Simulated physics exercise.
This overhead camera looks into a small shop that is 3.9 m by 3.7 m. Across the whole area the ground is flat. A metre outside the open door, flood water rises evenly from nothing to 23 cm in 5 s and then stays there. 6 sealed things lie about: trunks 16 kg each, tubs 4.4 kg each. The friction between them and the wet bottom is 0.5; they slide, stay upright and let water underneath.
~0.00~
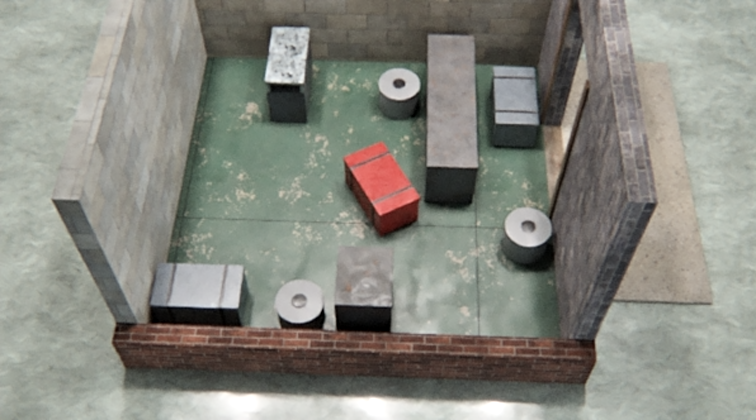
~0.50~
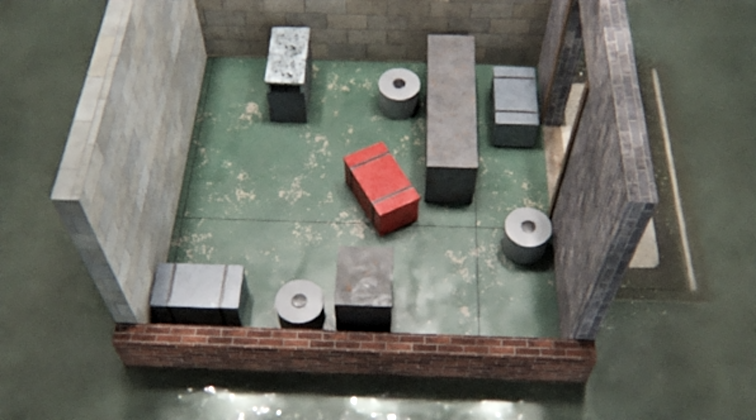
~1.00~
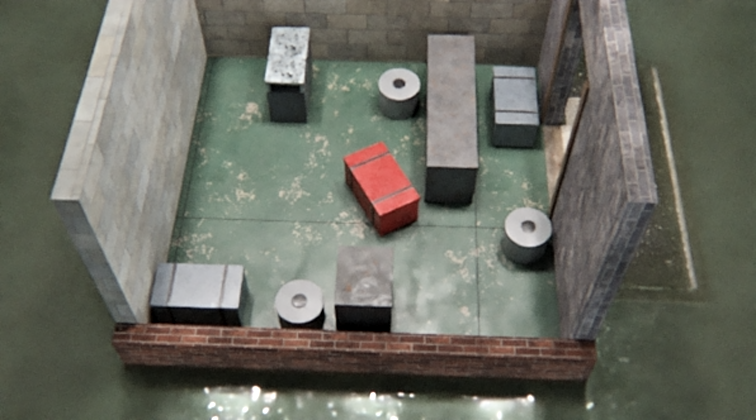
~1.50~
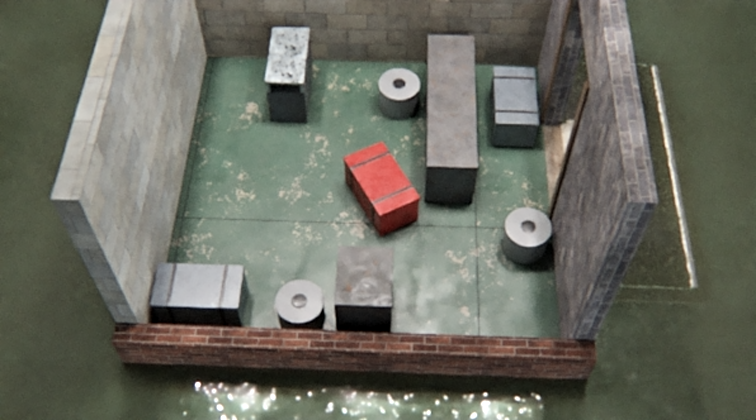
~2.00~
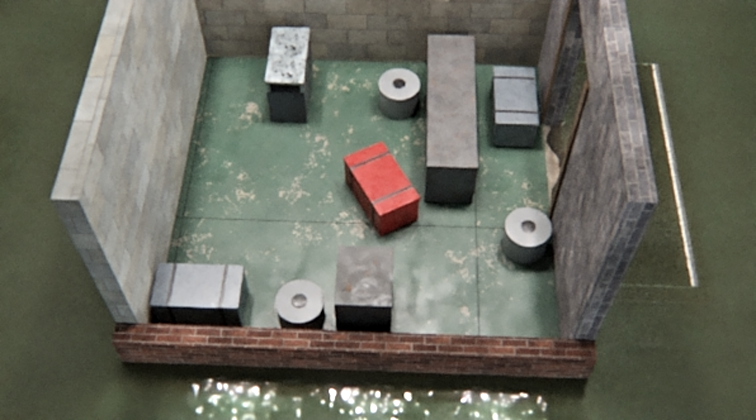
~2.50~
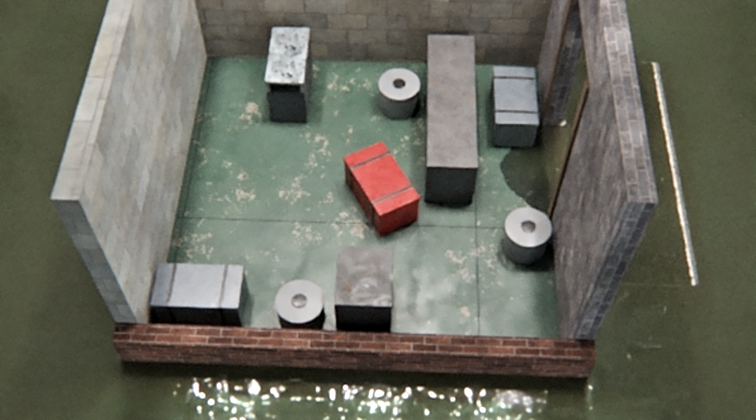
Small open-topped shop with a red trunk amid grey furnishings, murky water surrounding the walls, then creeping in through the right doorway.
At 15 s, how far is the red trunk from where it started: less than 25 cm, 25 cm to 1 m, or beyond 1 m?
It's set to drift part of a metre.
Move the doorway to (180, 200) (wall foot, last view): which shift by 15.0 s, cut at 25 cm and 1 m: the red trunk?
That would leave the red trunk a long way off.
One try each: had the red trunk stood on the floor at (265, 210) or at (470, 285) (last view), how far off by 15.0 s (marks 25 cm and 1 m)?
The first start leaves it slightly displaced, the second leaves it slightly displaced.
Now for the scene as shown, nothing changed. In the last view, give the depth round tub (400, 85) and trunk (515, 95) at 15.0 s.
Depths: Near 6 cm, then near 20 cm.
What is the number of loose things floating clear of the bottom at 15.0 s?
Total: 6.
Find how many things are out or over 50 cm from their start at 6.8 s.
At that time I count 1.
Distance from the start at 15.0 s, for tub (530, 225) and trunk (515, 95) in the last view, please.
In turn: 100 cm, 40 cm.
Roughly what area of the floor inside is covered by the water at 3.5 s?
Somewhere around 1.0 m2, roughly.
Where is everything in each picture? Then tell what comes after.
The red trunk at (381, 177) rests on the ground; 0.0 m2 under water; 0 of 6 have shifted, in the first picture.
The red trunk at (381, 177), on the bottom; 0.0 m2 under water; 0 of 6 have shifted, in the second picture.
The red trunk at (381, 177), on the bottom; 0.0 m2 under water; 0 of 6 have shifted, in the third picture.
The red trunk at (381, 177) rests on the ground; water covers 0.0 m2; 0 of 6 have shifted, in the fourth picture.
The red trunk at (381, 177), on the bottom; water covers 0.0 m2; 0 of 6 have shifted, in the fifth picture.
The red trunk at (381, 177), on the bottom; 0.3 m2 under water; 0 of 6 have shifted, in the sixth picture.
After 3.5 s the red trunk is near (381, 177), 0.0 m from its start, aground; 0 afloat.
After 6.8 s the red trunk is near (381, 177), 0.0 m from its start, aground; 2 afloat.
After 11.0 s the red trunk is near (398, 140), 0.5 m from its start, afloat; 6 afloat.
After 15.0 s the red trunk is near (404, 131), 0.6 m from its start, afloat; 6 afloat.
